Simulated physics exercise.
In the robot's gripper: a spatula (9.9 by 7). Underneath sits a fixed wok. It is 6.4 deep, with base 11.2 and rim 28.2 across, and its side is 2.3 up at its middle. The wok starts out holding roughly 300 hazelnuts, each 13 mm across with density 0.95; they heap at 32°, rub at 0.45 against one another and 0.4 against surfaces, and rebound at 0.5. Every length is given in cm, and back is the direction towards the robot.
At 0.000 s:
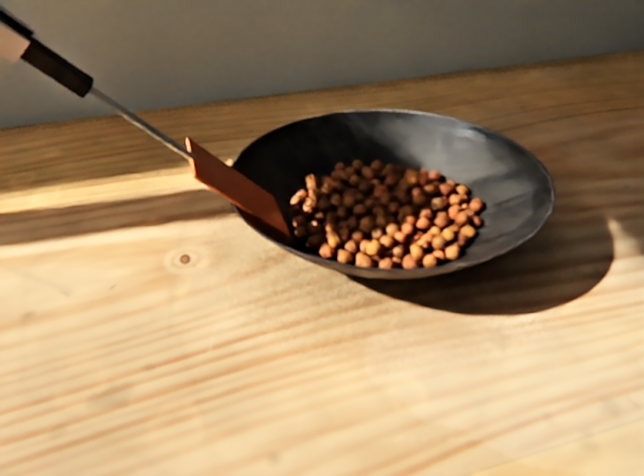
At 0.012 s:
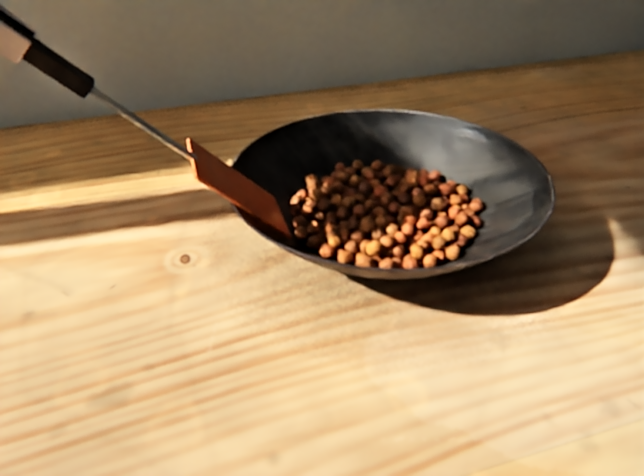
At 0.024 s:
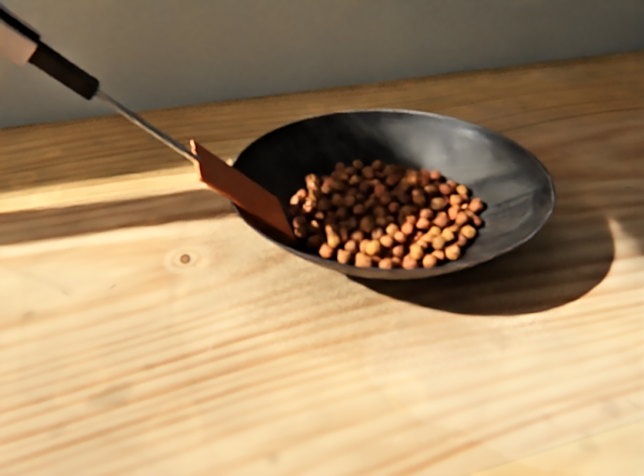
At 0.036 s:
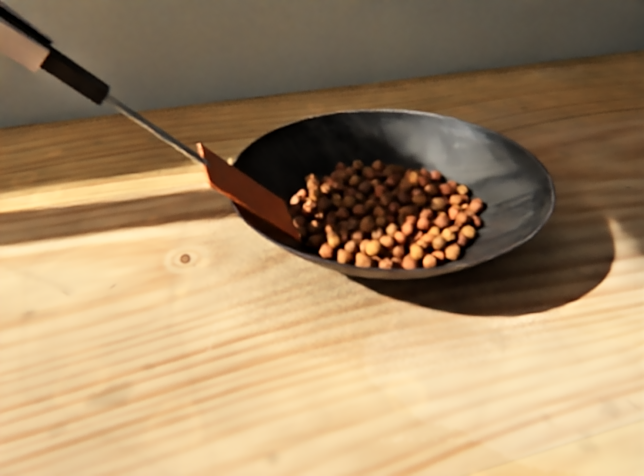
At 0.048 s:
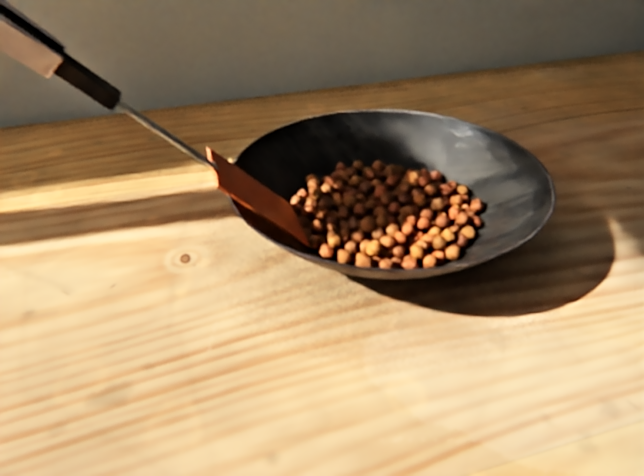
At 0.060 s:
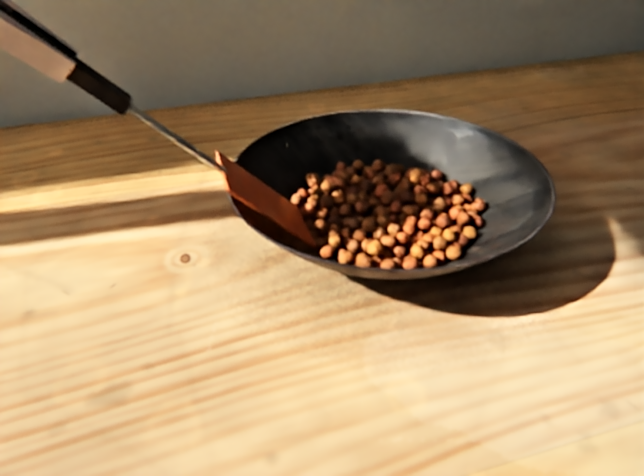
A spatula with a reddish-brown blade, angled in from the upper left, slides slowly a short way right and down inside a dark wok on a wooden surface, pressing against the heaped hazelnuts, which barely shift.
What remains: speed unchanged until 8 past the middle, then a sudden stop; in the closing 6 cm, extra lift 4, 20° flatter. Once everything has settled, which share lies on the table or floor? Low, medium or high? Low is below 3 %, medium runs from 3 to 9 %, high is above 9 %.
The share is medium, from 3 to 9 %.
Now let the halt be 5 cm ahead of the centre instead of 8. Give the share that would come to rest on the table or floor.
Then around 0 per cent.
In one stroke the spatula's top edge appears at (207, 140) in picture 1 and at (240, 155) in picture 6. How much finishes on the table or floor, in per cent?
Near 5 in a hundred.
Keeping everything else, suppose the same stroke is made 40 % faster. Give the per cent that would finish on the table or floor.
Then roughly 10 percent.
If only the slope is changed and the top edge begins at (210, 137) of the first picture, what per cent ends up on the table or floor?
Spill: Approx. 5 per cent.
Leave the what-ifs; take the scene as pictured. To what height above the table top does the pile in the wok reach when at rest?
Near 6.5 centimetres high.
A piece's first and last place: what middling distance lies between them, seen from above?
Near 3 cm, measured level.
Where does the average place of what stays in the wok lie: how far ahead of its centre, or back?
Roughly 3.5 cm ahead.
After 0.17 s, sloping 46°, highest piece 6 above the table; 305 in the wok.
After 0.27 s, sloping 39°, highest piece 6 above the table; 305 in the wok.
After 0.53 s, sloping 26°, highest piece 7 above the table; 287 in the wok, 10 on the table or floor, 8 on the blade or in flight.
After 1.58 s, sloping 26°, highest piece 7 above the table; 287 in the wok, 18 on the table or floor.
In the end, 287 in the wok, 18 on the table or floor. That is 6 % on the table or floor.
